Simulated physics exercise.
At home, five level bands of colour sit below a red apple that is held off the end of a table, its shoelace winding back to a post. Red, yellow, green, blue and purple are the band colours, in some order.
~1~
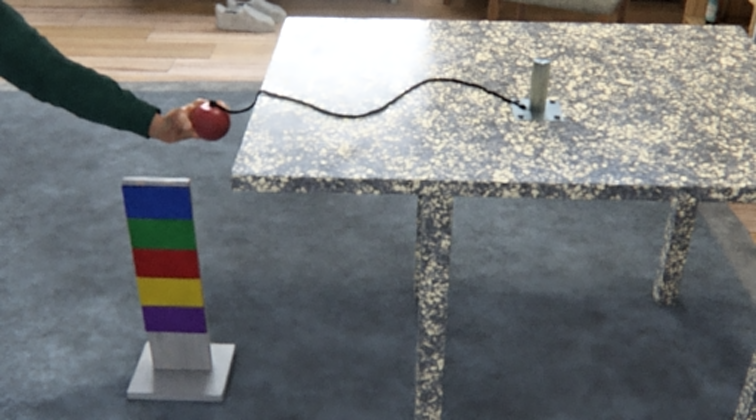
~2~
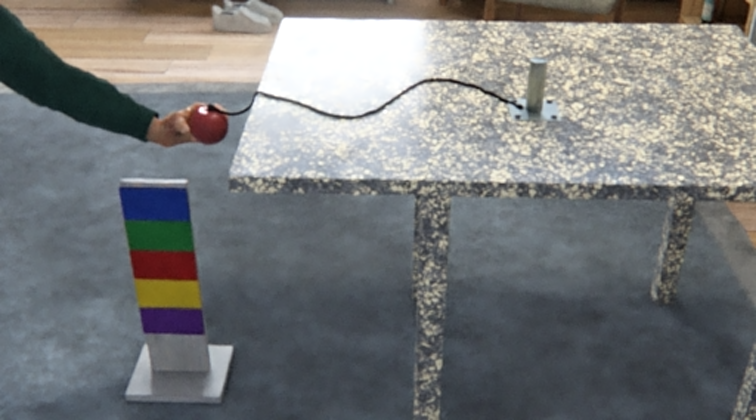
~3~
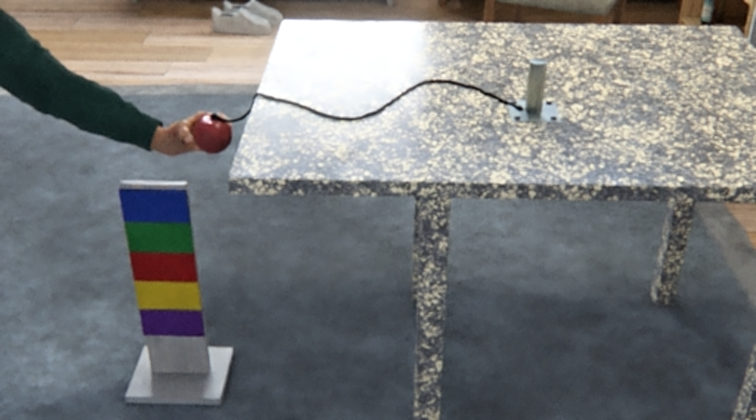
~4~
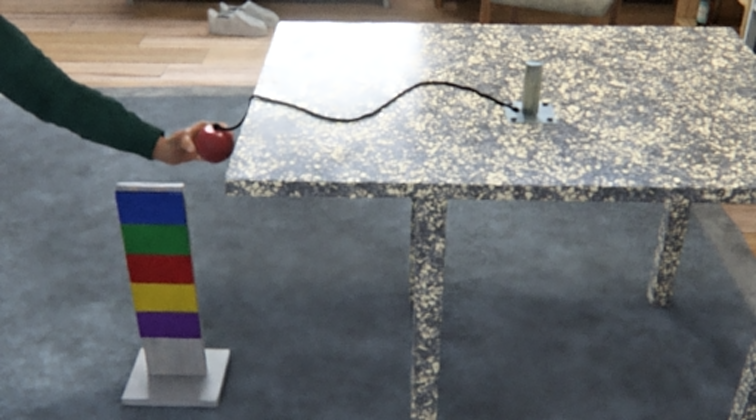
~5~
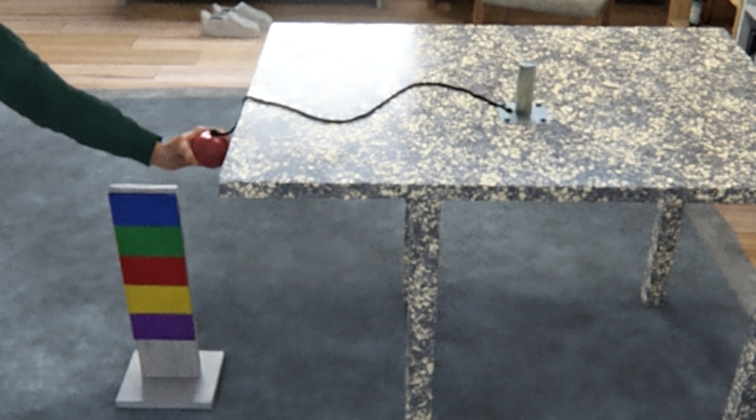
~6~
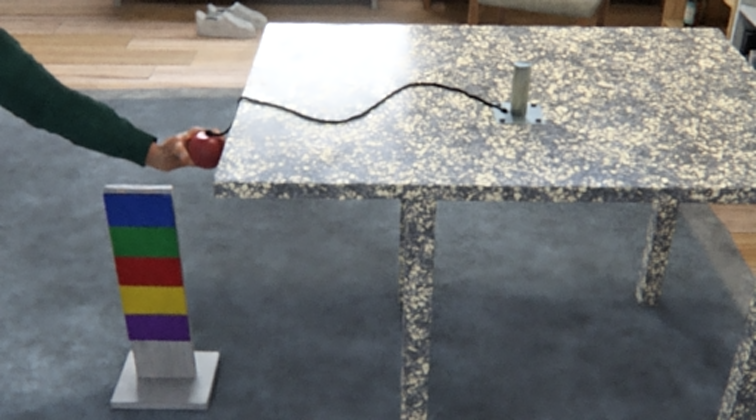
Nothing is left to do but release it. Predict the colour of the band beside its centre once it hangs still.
I would predict green.
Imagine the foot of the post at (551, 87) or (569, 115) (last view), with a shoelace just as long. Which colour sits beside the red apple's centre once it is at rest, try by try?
Taking the two spots in turn: Blue, then blue.
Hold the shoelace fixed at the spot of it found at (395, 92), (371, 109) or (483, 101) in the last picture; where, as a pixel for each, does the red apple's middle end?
Readings in order - (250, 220), (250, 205), (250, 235).
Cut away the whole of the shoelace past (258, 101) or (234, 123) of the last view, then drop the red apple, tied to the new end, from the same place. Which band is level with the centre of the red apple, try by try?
First try: None, it hangs higher; second try: Blue.
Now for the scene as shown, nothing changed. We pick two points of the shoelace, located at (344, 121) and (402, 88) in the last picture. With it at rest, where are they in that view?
About (270, 97), and the other about (367, 104).
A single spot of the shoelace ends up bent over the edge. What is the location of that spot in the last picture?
Approx. (312, 119).
A little later, apple near (274, 246); level with green.
Next, apple near (236, 243); level with green.
When it is over, apple near (247, 243); level with green. Its middle rests at the green band.
